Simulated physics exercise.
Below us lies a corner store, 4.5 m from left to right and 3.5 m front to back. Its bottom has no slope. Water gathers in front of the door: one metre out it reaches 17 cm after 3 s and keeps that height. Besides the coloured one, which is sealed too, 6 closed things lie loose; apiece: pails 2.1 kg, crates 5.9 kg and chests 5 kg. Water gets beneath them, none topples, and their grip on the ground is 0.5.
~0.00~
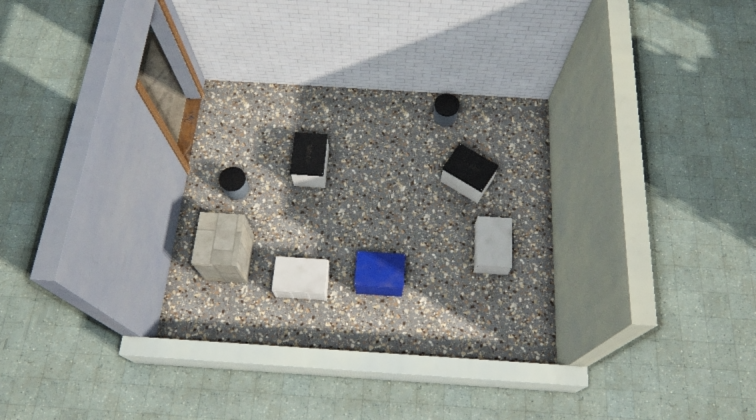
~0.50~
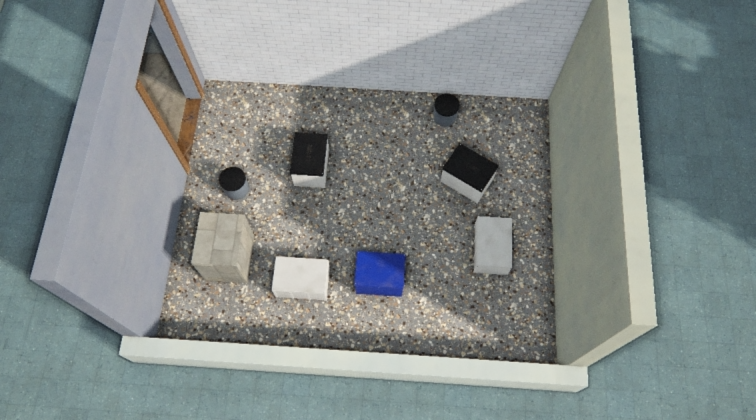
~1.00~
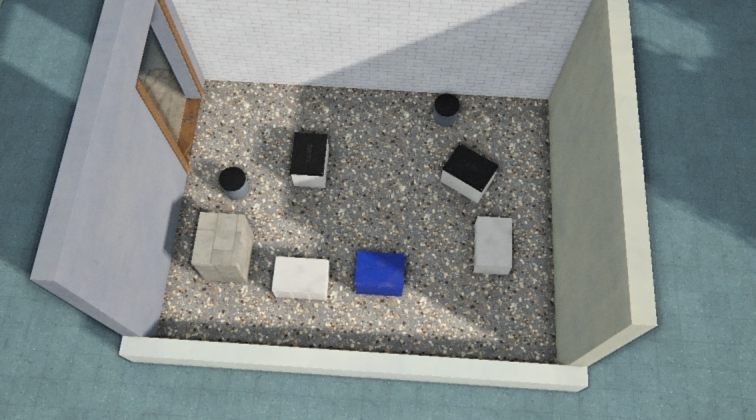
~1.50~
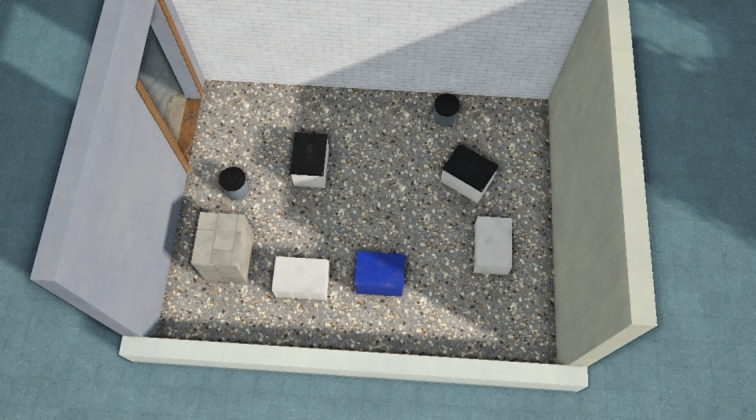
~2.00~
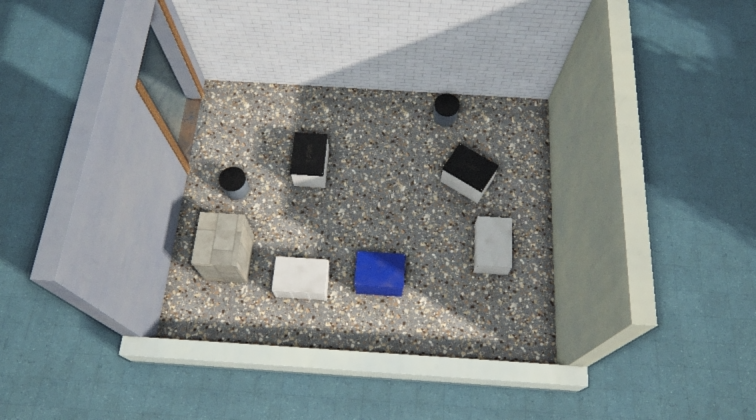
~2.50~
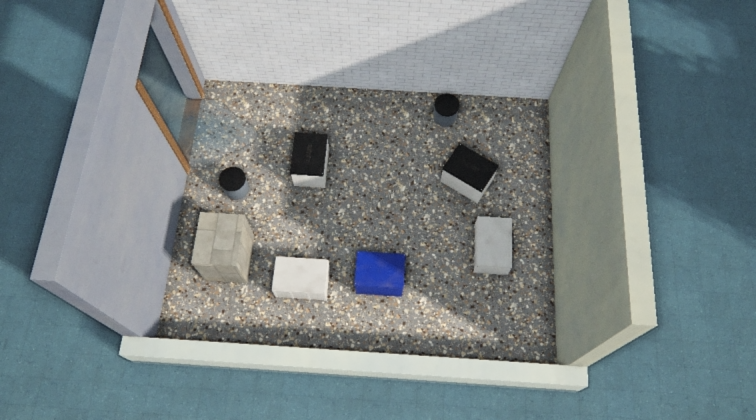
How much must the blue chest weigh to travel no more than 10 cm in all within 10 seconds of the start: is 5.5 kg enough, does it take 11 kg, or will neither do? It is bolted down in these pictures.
I expect that only the larger load is enough.
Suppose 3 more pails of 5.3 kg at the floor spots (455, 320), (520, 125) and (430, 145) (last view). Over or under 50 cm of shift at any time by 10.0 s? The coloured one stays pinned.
In turn: Under, more, more.
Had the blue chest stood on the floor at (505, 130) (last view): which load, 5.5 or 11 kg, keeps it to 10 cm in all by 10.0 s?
Neither holds.
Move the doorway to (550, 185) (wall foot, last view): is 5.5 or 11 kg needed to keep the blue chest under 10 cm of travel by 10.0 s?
Then only the larger load is enough.
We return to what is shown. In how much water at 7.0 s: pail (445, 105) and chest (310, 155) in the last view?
Roughly 8 and 4 cm.
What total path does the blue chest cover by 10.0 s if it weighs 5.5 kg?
Some 20 cm in all.
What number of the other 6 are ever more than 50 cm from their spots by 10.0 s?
4 of them.
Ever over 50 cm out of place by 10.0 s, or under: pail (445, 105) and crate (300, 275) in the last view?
In turn: More, less.
After 3.5 s the blue chest would be 0 cm from its start with 5.5 kg and 0 cm from its start with 11 kg; 0 cm of water round it then.
After 4.5 s the blue chest would be 0 cm from its start with 5.5 kg and 0 cm from its start with 11 kg; 0 cm of water round it then.
After 7.0 s the blue chest would be 21 cm from its start with 5.5 kg and 0 cm from its start with 11 kg; 2 cm of water round it then.
After 10.0 s the blue chest would be 22 cm from its start with 5.5 kg and 0 cm from its start with 11 kg; 4 cm of water round it then.
